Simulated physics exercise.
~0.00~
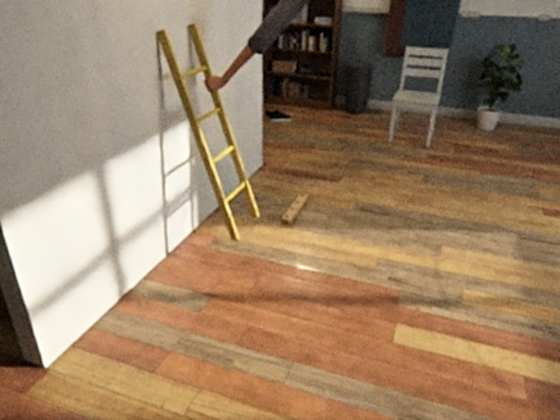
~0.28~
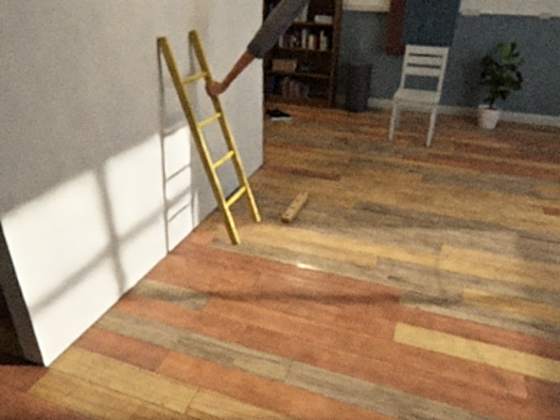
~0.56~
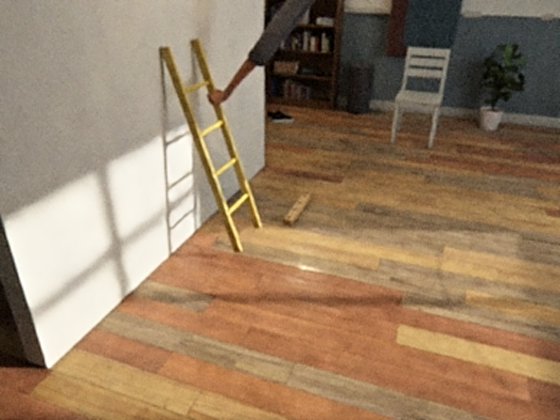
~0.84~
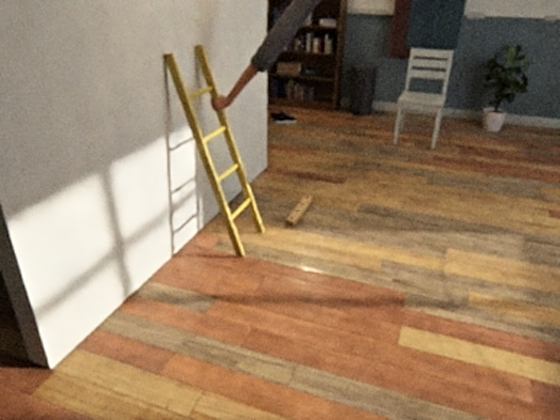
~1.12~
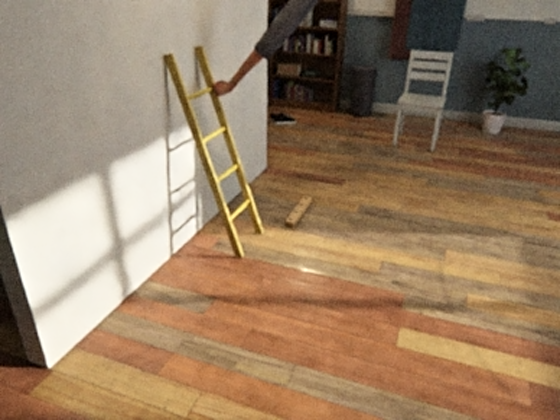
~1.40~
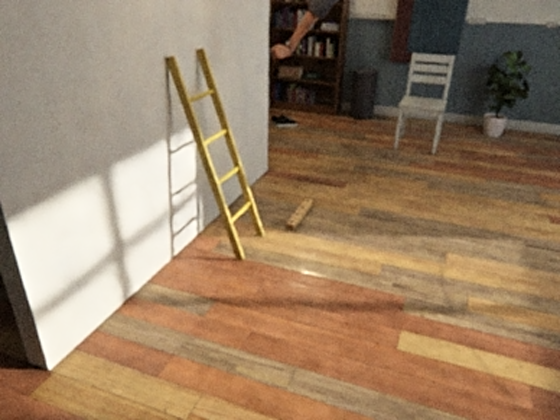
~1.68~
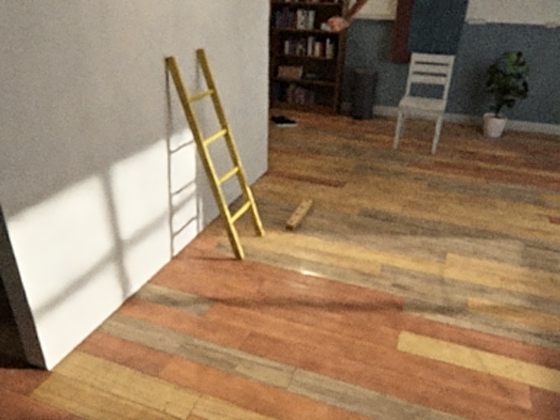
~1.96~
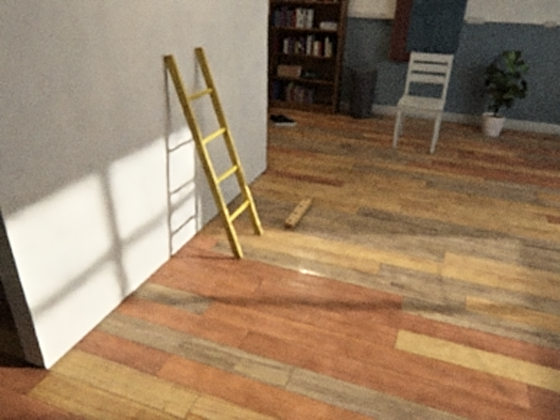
A yellow ladder-like rack, held by a hand, shifted slightly downward as it was propped against a white wall, near a small strip of wood on the floor. The hand let go and drew back out of view, and the rack stayed leaning there.
